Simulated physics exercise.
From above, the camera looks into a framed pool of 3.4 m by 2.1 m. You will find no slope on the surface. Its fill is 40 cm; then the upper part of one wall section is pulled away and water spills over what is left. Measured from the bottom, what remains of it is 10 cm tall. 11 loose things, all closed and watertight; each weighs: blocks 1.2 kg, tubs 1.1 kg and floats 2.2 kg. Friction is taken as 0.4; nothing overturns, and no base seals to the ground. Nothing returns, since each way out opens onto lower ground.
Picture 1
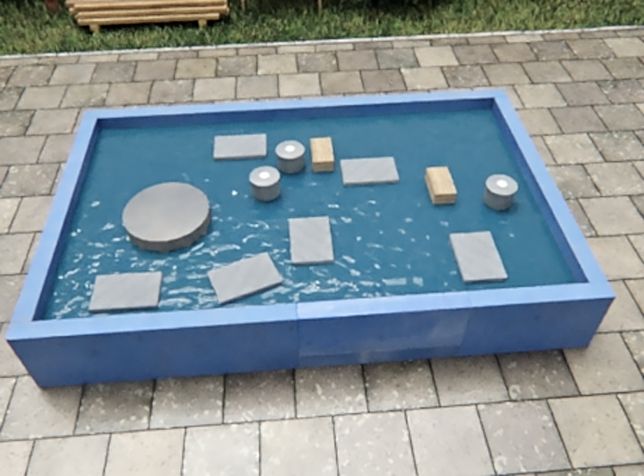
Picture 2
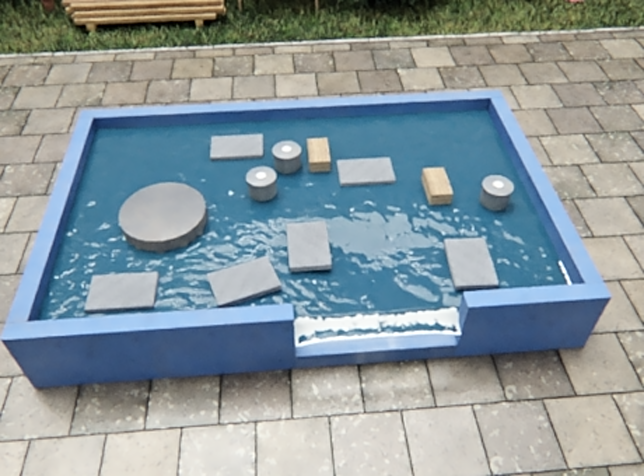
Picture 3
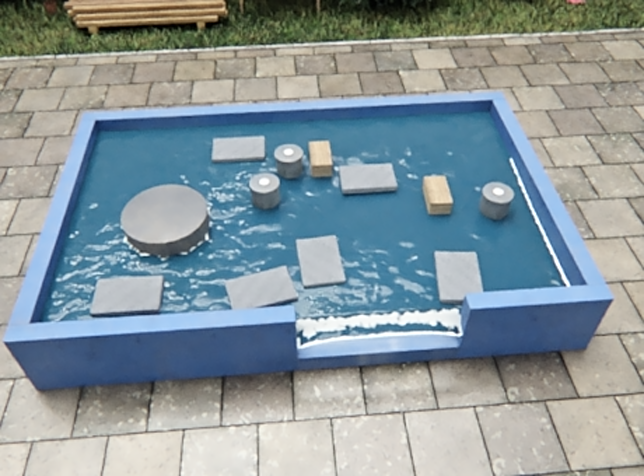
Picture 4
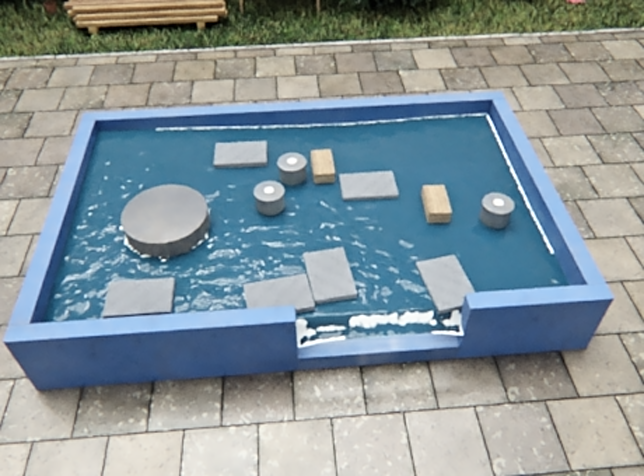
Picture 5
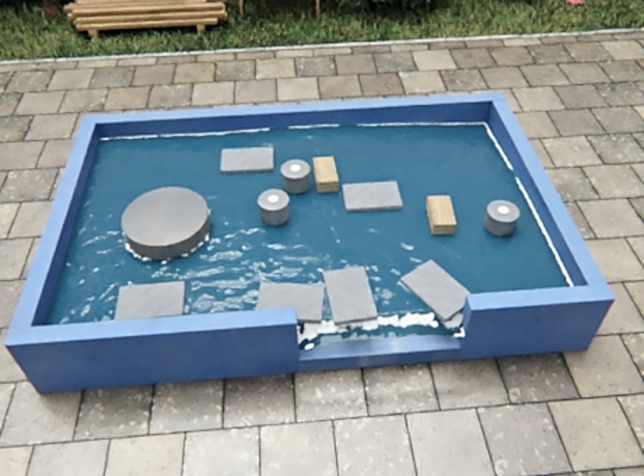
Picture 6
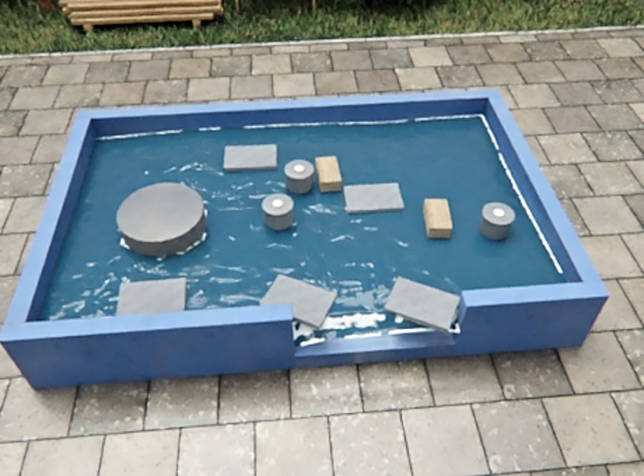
A blue-framed pool of water held grey slabs, round grey tubs and two wooden blocks when a gap opened in its front wall, and several slabs drifted toward it while the water level dropped slightly.
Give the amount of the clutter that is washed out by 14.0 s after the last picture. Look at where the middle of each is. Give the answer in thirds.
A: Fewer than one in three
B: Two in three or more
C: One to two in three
B.
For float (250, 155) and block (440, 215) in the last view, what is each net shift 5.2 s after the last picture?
60 cm; washed out.
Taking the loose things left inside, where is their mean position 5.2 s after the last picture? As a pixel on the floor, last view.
(352, 290).
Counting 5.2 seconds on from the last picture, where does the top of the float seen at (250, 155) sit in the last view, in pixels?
At about (291, 187).
Then, 1.2 s after the last picture 3 of 11 are out; 8 afloat.
Then, 5.2 s after the last picture 4 of 11 are out; 7 afloat.
Then, 10.0 s after the last picture 7 of 11 are out; 4 afloat.
Then, 14.0 s after the last picture 9 of 11 are out; 2 afloat.
